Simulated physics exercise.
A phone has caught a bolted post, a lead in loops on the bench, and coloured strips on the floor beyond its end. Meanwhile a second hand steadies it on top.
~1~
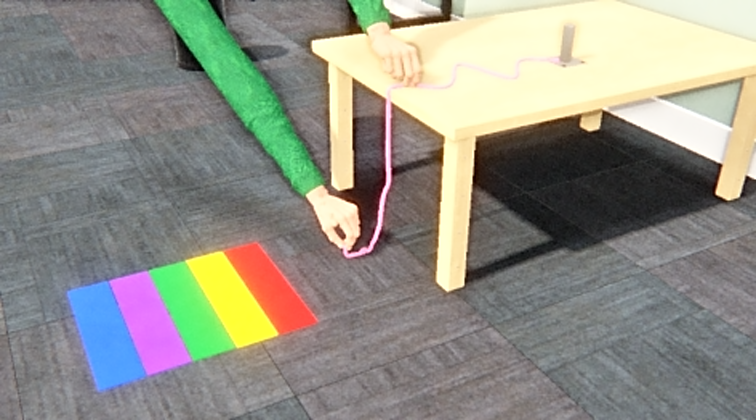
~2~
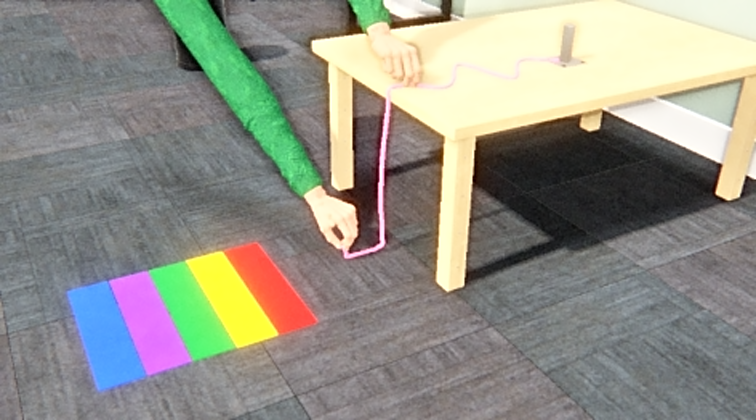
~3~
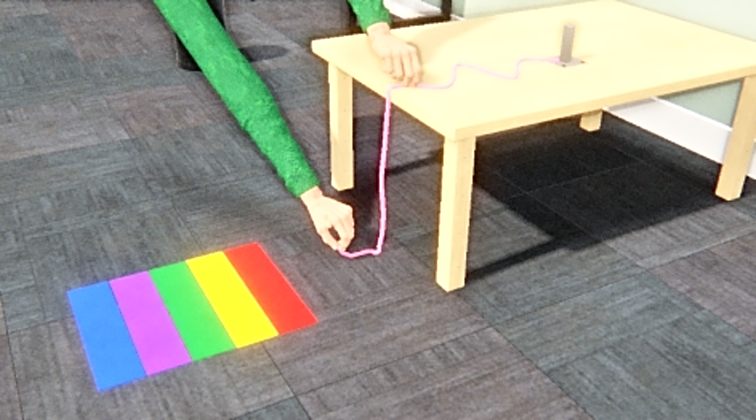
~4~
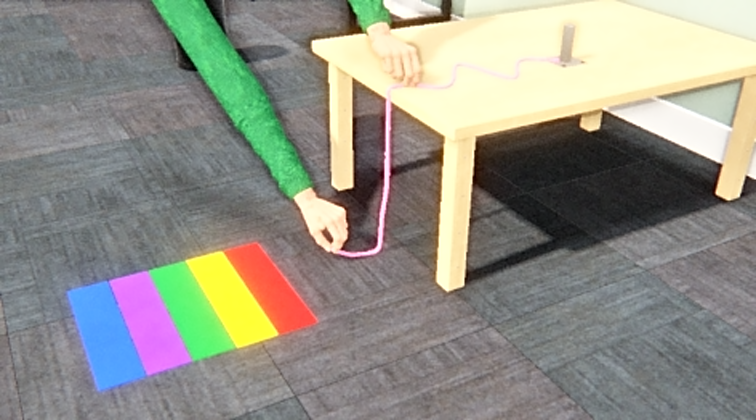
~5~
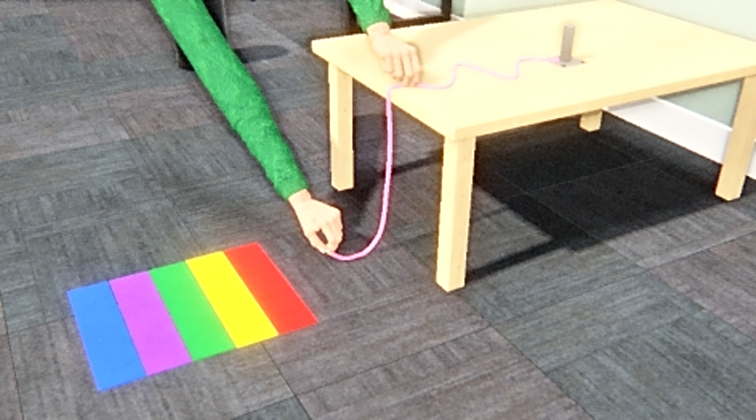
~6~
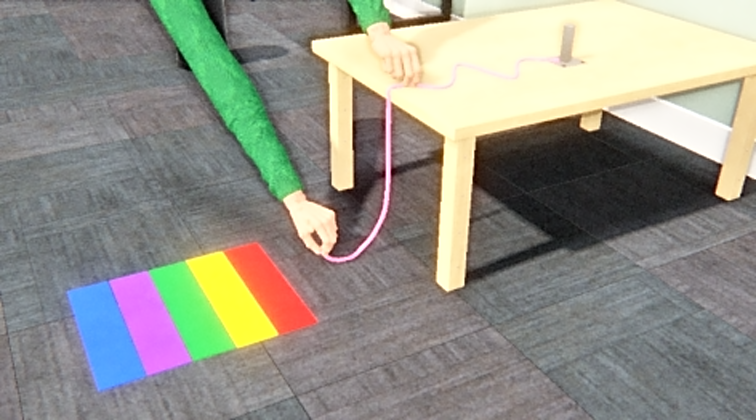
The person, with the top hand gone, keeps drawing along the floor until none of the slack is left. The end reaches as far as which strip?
As far as the blue strip.
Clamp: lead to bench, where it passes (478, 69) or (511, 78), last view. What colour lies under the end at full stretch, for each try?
Green; purple.
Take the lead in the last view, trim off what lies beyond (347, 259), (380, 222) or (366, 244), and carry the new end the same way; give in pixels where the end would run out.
Respectively (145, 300), (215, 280) and (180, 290).
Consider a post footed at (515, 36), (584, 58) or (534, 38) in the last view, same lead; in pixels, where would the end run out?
It works out at around (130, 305), (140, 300) and (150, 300) for the three tries.
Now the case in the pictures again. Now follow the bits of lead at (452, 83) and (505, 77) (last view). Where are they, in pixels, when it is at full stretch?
At (366, 109), then (469, 76).
Soon after, end near (168, 294); over green.
Then, end near (128, 305); over purple.
At full stretch, end near (103, 312); over blue. It gets as far as the blue strip.
